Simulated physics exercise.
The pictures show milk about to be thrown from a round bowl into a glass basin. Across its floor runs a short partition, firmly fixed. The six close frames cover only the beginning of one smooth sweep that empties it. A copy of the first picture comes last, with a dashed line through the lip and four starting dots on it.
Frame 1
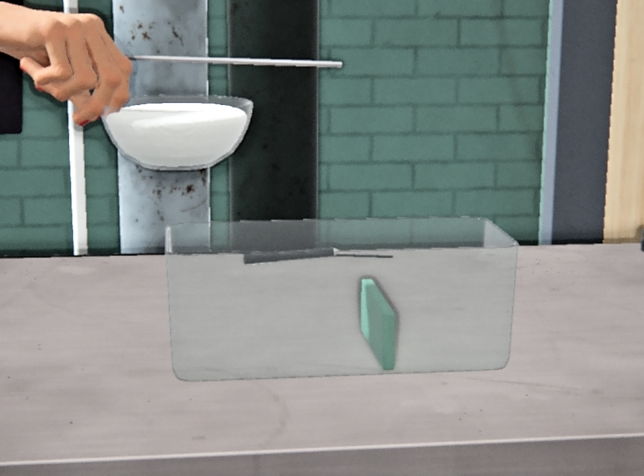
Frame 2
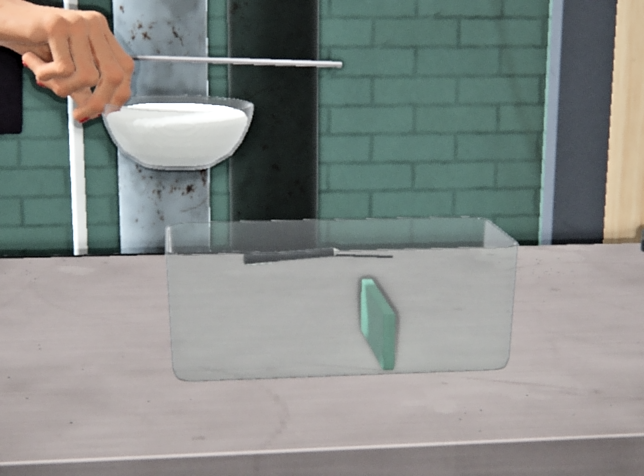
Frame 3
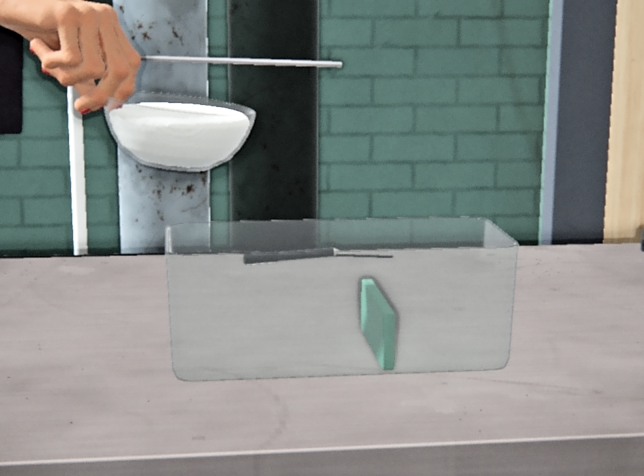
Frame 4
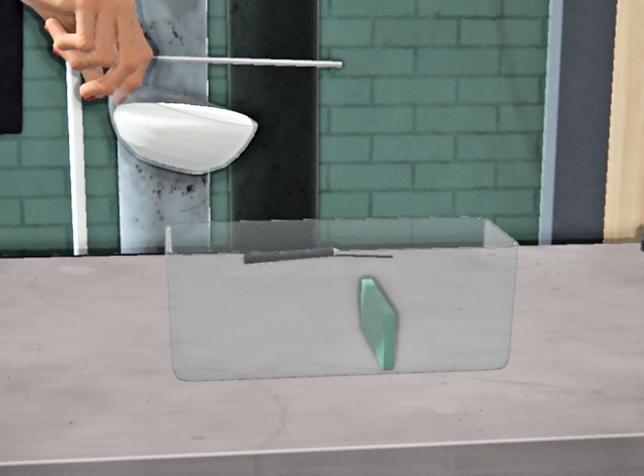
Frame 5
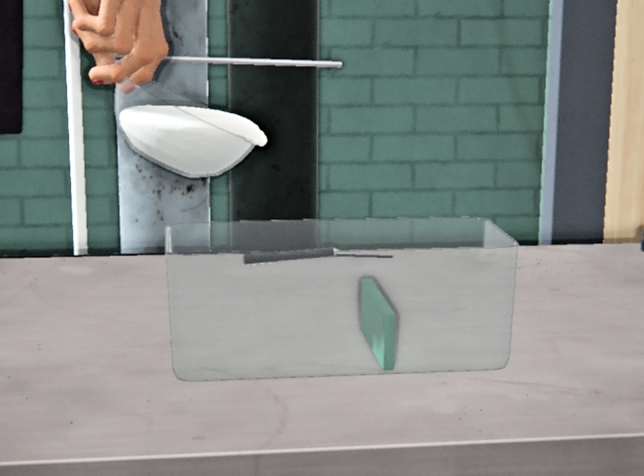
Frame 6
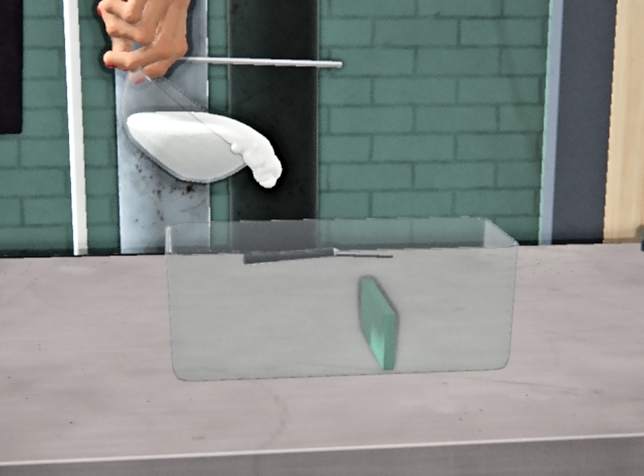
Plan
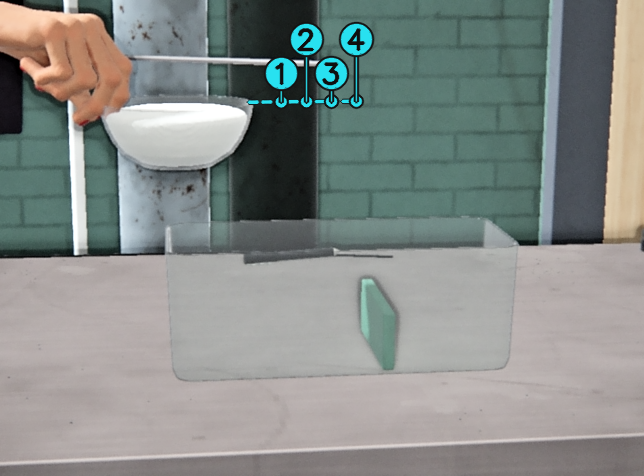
A hand tilts a round bowl to the right until milk slips over its lip.
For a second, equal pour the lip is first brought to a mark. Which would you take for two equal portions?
The answer is dot 3.
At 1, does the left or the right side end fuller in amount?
The left side.
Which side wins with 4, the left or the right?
The right one.
In cyan, 1 at (281, 101); 2 at (306, 101); 3 at (331, 101); 4 at (356, 101).
With 1, about 95 % ends left of the wall and 4 % right of it.
With 2, about 84 % ends left of the wall and 15 % right of it.
With 3, about 50 % ends left of the wall and 49 % right of it.
With 4, about 23 % ends left of the wall and 76 % right of it.
